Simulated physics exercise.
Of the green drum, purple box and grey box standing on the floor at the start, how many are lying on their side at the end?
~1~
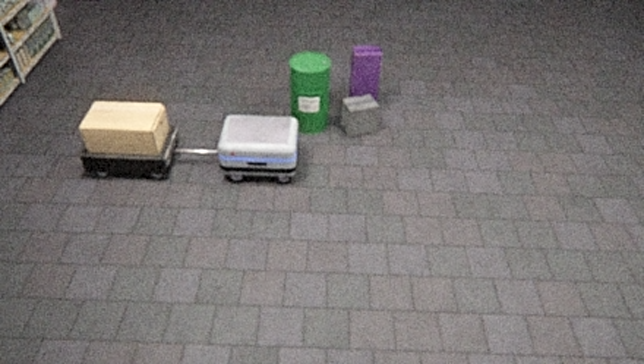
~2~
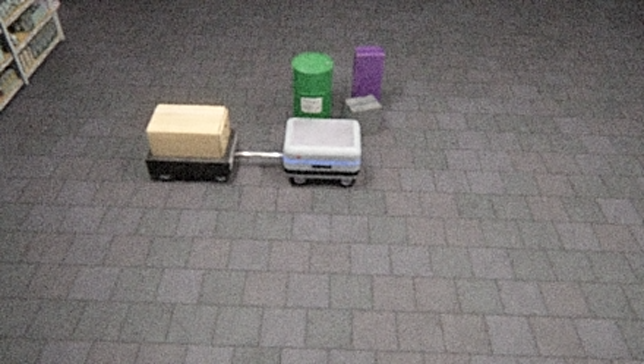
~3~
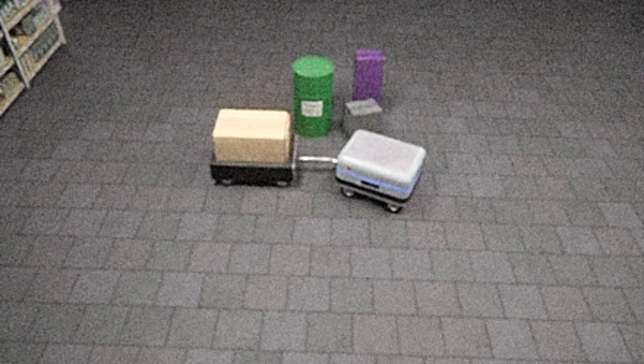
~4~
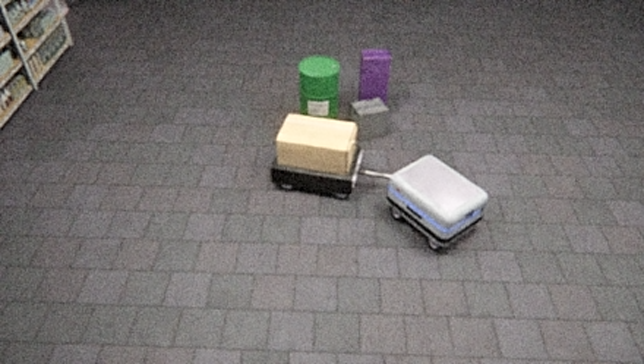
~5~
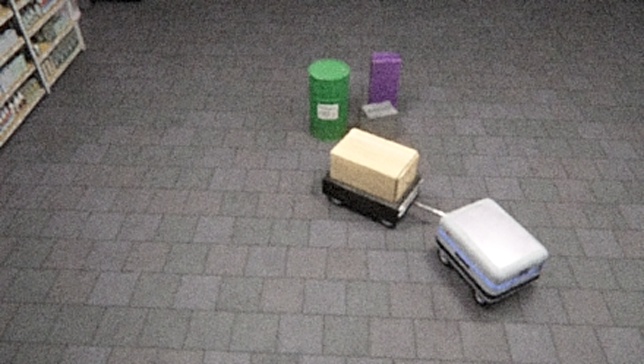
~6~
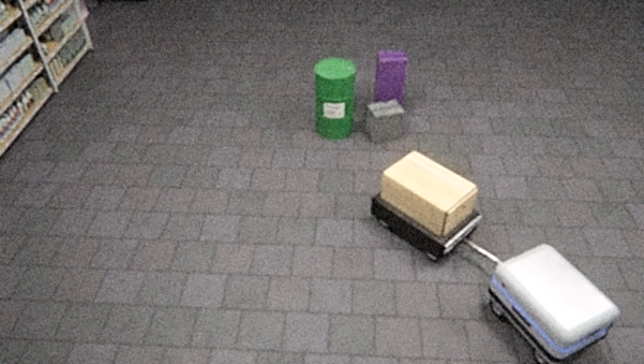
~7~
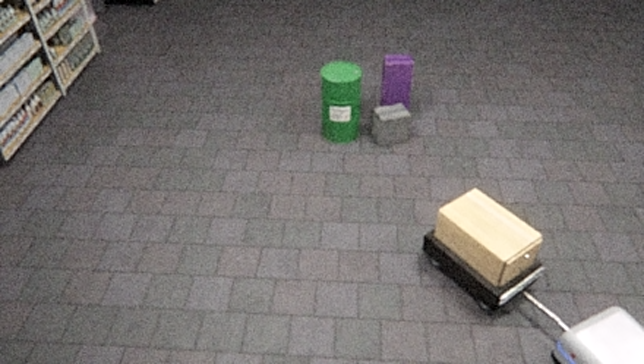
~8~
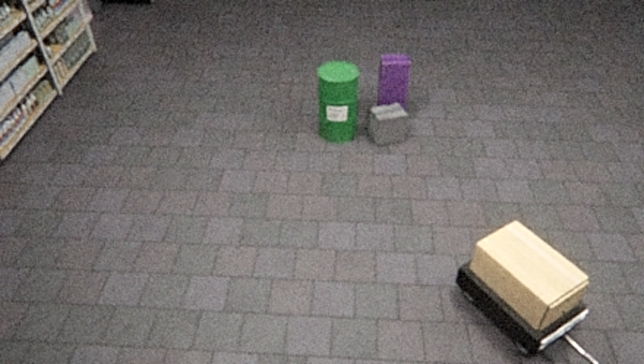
None of them are lying on their side at the end. The green drum, the purple box and the grey box are all still upright.
